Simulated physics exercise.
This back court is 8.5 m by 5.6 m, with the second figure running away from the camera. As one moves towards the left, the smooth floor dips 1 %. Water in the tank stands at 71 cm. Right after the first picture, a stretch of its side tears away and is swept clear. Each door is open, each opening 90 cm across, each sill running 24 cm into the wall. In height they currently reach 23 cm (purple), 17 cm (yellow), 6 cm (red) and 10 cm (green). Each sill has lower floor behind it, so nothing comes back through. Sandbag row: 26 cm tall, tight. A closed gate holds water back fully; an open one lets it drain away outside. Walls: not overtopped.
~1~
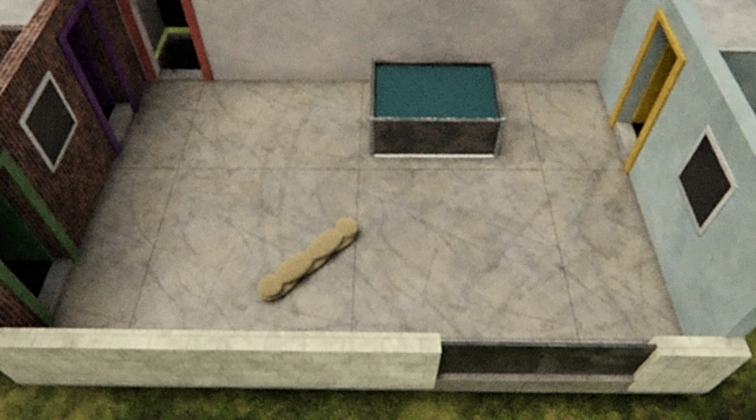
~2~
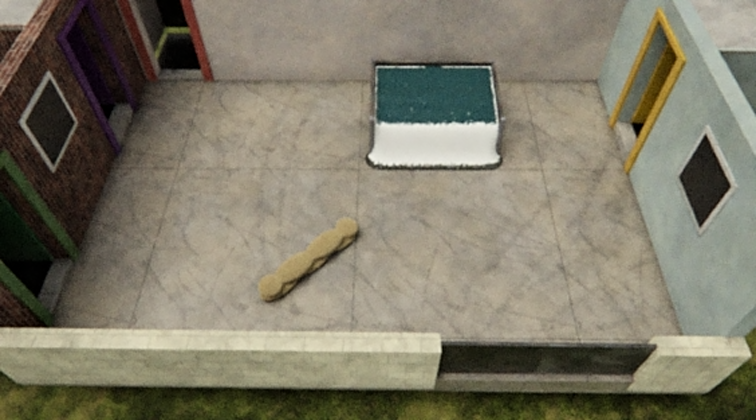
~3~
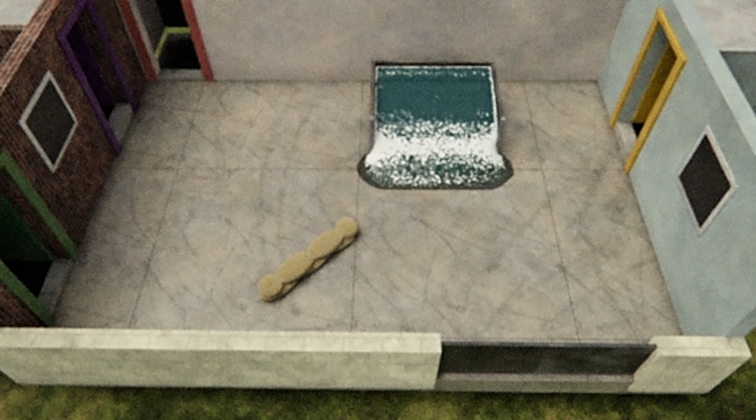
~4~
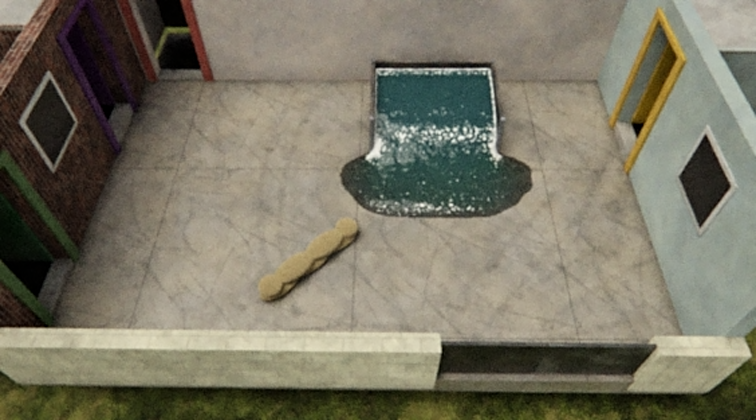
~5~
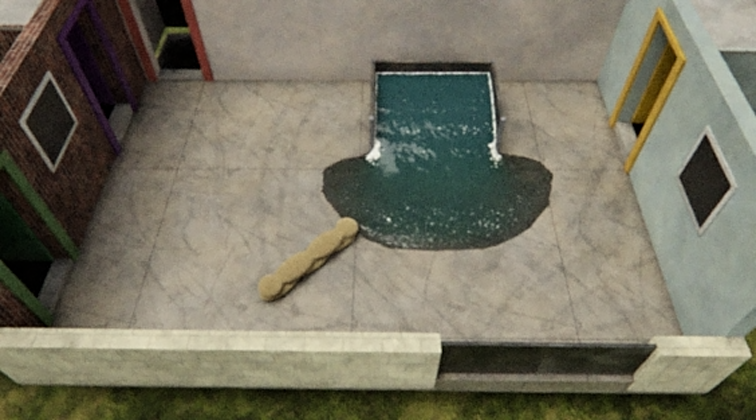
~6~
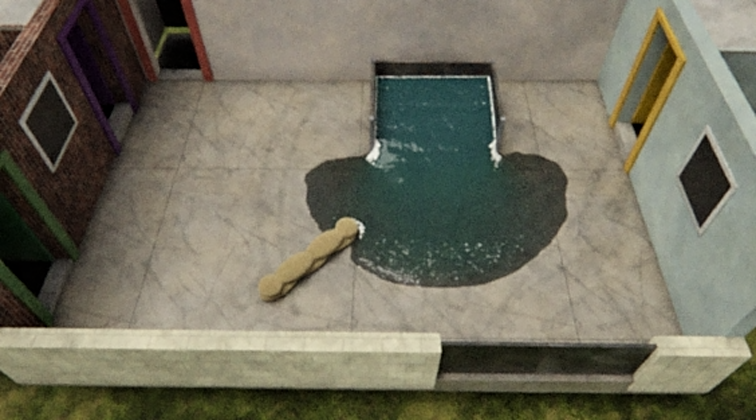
At the start, teal water sits still in a tank against the back wall of a walled court with a tan sandbag row on its floor. The tank's front side gives way and white, foaming water pours out, then spreads across the floor in a widening dark pool that touches the row's near end.
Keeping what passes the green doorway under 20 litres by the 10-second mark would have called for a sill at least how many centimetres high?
It would have called for about 14 cm.
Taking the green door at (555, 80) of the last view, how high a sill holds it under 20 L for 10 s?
Minimum: Close to 6.0 cm.
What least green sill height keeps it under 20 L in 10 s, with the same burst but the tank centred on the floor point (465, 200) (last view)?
Then about 14.5 centimetres at the least.
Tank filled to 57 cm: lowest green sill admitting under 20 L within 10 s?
10.5 cm.
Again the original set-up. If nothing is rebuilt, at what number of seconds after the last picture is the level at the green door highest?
Approximately 3.0 s.
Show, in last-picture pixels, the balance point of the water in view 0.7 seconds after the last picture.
I'd put it close to (436, 195).
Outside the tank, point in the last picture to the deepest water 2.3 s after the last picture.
(677, 363).
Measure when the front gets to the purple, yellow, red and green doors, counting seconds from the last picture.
Purple: 4.5 s; yellow: 3.6 s; red: 5.5 s; green: 2.4 s.
Then, 0.7 s after the last picture water covers 35 % of the floor, deepest (34 cm) near (423, 361); it has not reached the green door.
Then, 2.3 s after the last picture water covers 50 % of the floor, deepest (28 cm) near (677, 363); it has not reached the green door.
Then, 9.3 s after the last picture water covers 95 % of the floor, deepest (10 cm) near (280, 80); 7 cm at the green door, 58 litres in over its 10 cm sill.
At the green door as built, the water peaked near 20 cm, 3.1 s after the last picture.
With a sill of 12.5 cm, 32 litres would have come in within the 10 s; with 17 cm, 8 litres. So under 20 litres takes about 14 cm.
